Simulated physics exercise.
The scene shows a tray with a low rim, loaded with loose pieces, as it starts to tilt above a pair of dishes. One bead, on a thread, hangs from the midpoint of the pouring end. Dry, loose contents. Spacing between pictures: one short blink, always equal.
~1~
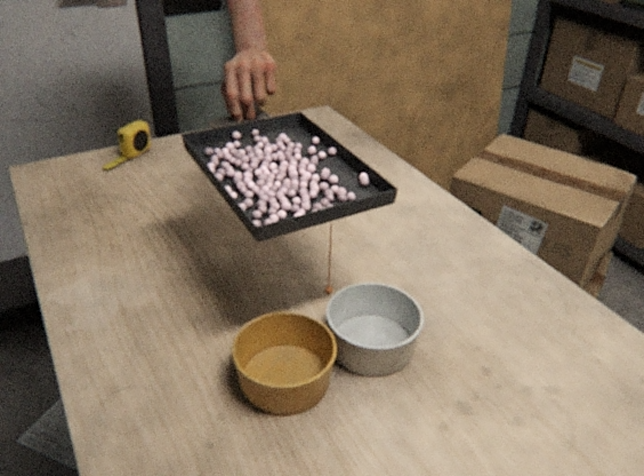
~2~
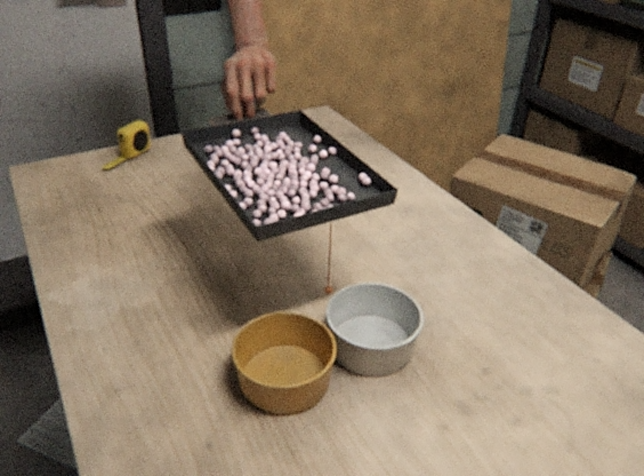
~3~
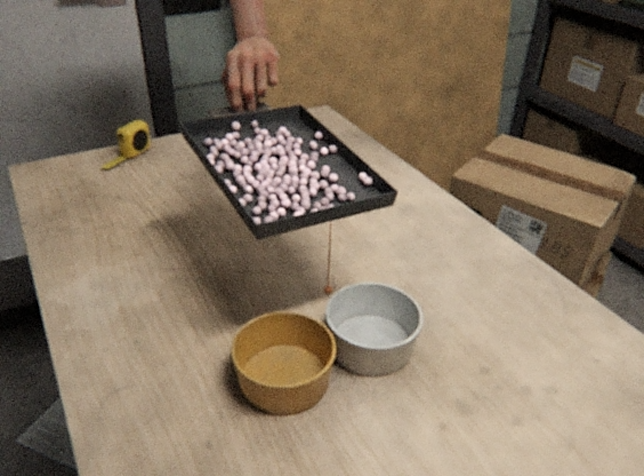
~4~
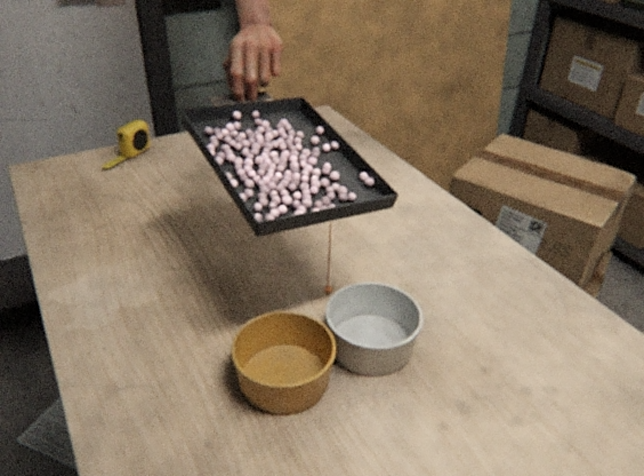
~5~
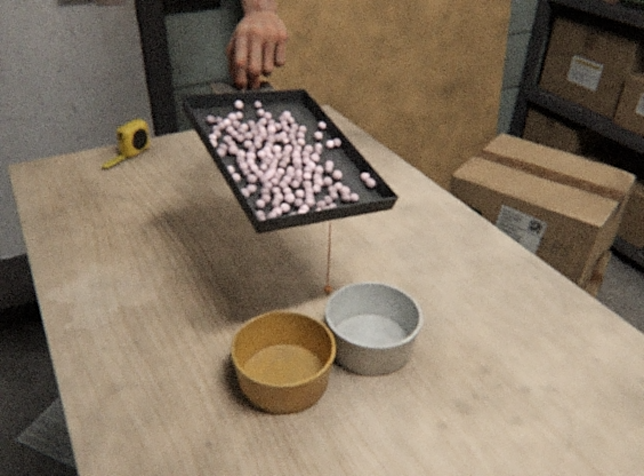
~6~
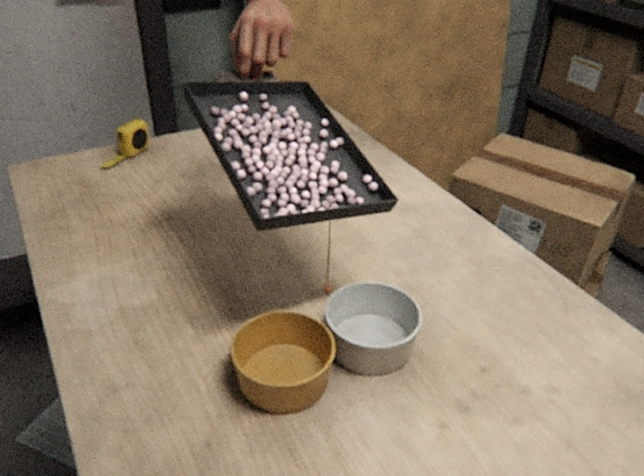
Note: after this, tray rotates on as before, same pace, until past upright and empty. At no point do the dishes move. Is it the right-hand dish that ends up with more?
Yes: The dish on the right is going to receive more.
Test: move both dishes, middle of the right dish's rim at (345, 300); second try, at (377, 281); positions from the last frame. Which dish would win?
Try 1 - the dish at right; try 2 - the dish at right.
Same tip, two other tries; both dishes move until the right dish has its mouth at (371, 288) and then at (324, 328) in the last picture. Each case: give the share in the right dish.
Trial 1 near 90 percent, trial 2 near 0 percent.
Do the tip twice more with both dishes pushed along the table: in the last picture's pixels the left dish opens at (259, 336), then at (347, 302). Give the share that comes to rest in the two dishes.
In order, about 30 and 80 in a hundred.
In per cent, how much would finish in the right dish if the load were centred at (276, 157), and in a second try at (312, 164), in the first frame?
First case around 40 %, second case around 40 %.
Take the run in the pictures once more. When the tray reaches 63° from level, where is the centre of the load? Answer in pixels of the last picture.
Around (355, 181).
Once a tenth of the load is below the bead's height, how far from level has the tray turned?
About 85° of tilt.
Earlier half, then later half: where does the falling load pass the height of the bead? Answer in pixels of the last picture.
It passes near (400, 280) first and then near (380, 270).
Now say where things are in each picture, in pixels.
In the first picture, corners of the pouring end at (257, 226) and (396, 188), level; middle of the load at (271, 178), sugar pearls; left dish at (307, 395); right dish at (400, 357); bead on its thread at (329, 290).
In the second picture, corners of the pouring end at (257, 226) and (396, 189), level; middle of the load at (271, 177).
In the third picture, corners of the pouring end at (258, 224) and (396, 191), tipped barely, lowest at the right corner; middle of the load at (271, 173).
In the fourth picture, corners of the pouring end at (259, 221) and (397, 194), tipped a little, lowest at the right corner; middle of the load at (272, 167).
In the fifth picture, corners of the pouring end at (260, 219) and (397, 196), tipped a little, lowest at the right corner; middle of the load at (274, 162), a stray few on the move.
In the sixth picture, corners of the pouring end at (262, 217) and (397, 199), tipped clearly, lowest at the right corner; middle of the load at (280, 160), nearly all on the move; left dish at (306, 394); right dish at (398, 356).
Soon after the last picture, tray tipped steeply; nearly all on the tray; a stray few in the right dish; a stray few outside both; a stray few in the air.
A little later, tray tipped past a quarter turn; about a quarter on the tray; about a quarter in the right dish; about a third outside both; about a quarter in the air.
Later still, tray tipped past a quarter turn; about a third in the right dish; about two thirds outside both.
By the end, tray tipped past a quarter turn; none in the left dish; about a third in the right dish; about two thirds outside both.
